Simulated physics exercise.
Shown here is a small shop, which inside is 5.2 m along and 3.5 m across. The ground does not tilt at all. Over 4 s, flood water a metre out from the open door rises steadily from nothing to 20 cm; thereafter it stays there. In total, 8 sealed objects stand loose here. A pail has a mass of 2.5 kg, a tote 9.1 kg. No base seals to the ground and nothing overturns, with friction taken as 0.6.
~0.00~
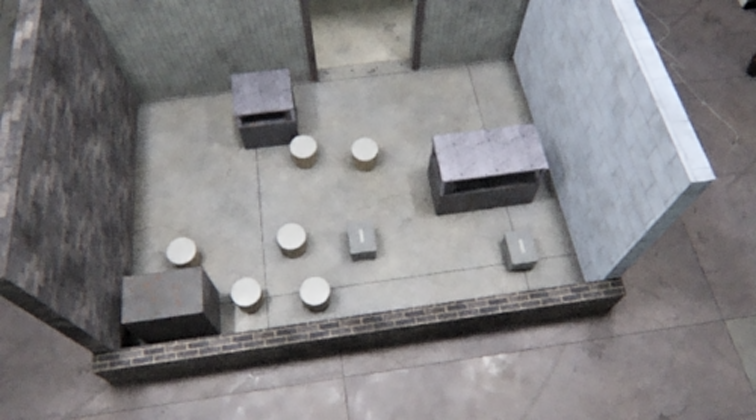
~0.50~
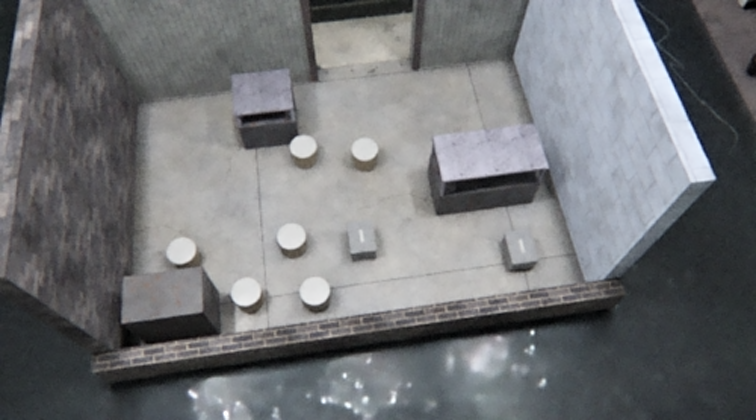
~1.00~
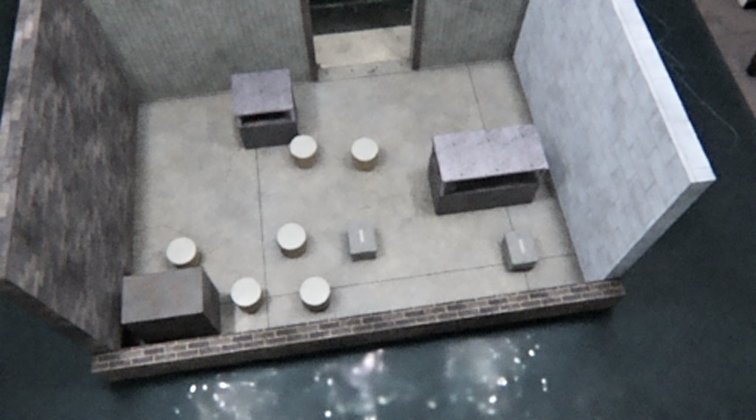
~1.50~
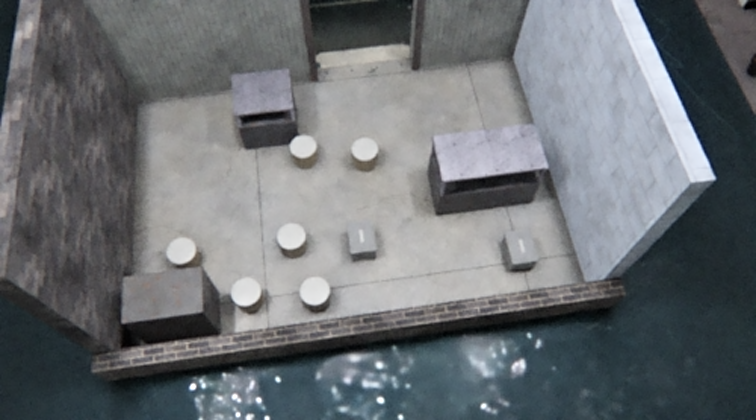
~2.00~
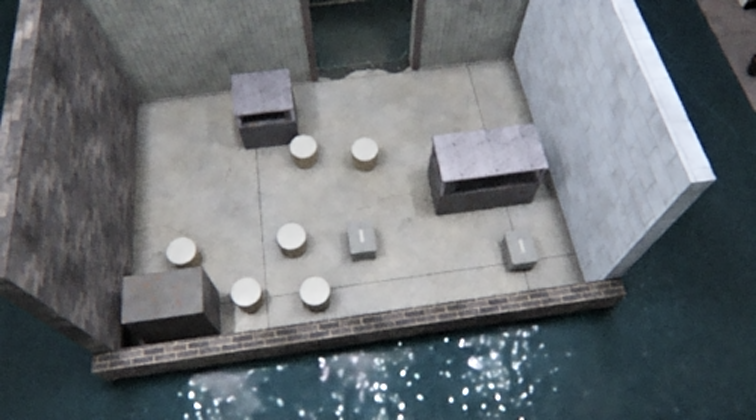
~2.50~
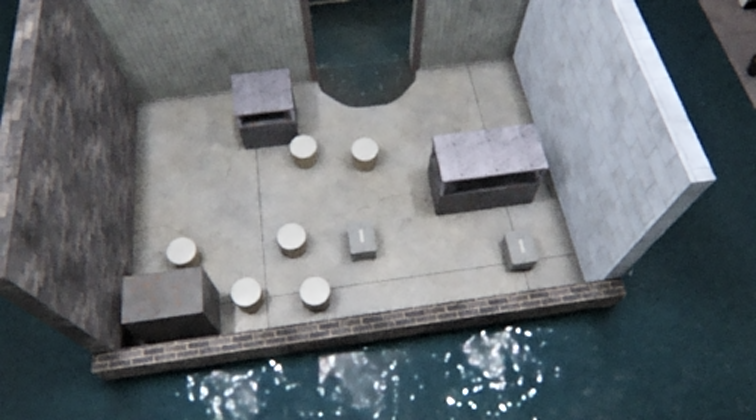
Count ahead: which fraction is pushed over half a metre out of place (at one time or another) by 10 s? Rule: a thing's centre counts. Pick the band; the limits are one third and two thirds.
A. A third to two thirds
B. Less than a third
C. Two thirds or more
Two thirds or more.
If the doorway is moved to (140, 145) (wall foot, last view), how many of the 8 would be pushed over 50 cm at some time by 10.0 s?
3.
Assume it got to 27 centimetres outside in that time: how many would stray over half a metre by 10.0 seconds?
Result: 7.
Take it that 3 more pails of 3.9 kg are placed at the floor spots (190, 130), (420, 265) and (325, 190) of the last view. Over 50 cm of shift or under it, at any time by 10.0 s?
Note: Item 1 below threshold; item 2 above threshold; item 3 above threshold.
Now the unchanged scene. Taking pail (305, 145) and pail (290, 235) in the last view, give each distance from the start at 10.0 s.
One is off by 120 cm, the other by 150 cm, in the order asked.
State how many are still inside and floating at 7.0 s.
My tally comes to 4.
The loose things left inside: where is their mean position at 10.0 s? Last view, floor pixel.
Around (281, 252).
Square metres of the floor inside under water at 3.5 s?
About 2.5 m2.
After 3.5 s 0 of 8 are over 50 cm from their spots; 0 afloat.
After 4.5 s 1 of 8 are over 50 cm from their spots; 0 afloat.
After 7.0 s 3 of 8 are over 50 cm from their spots; 4 afloat.
After 10.0 s 7 of 8 are over 50 cm from their spots, and 7 have been at some point; 7 afloat.
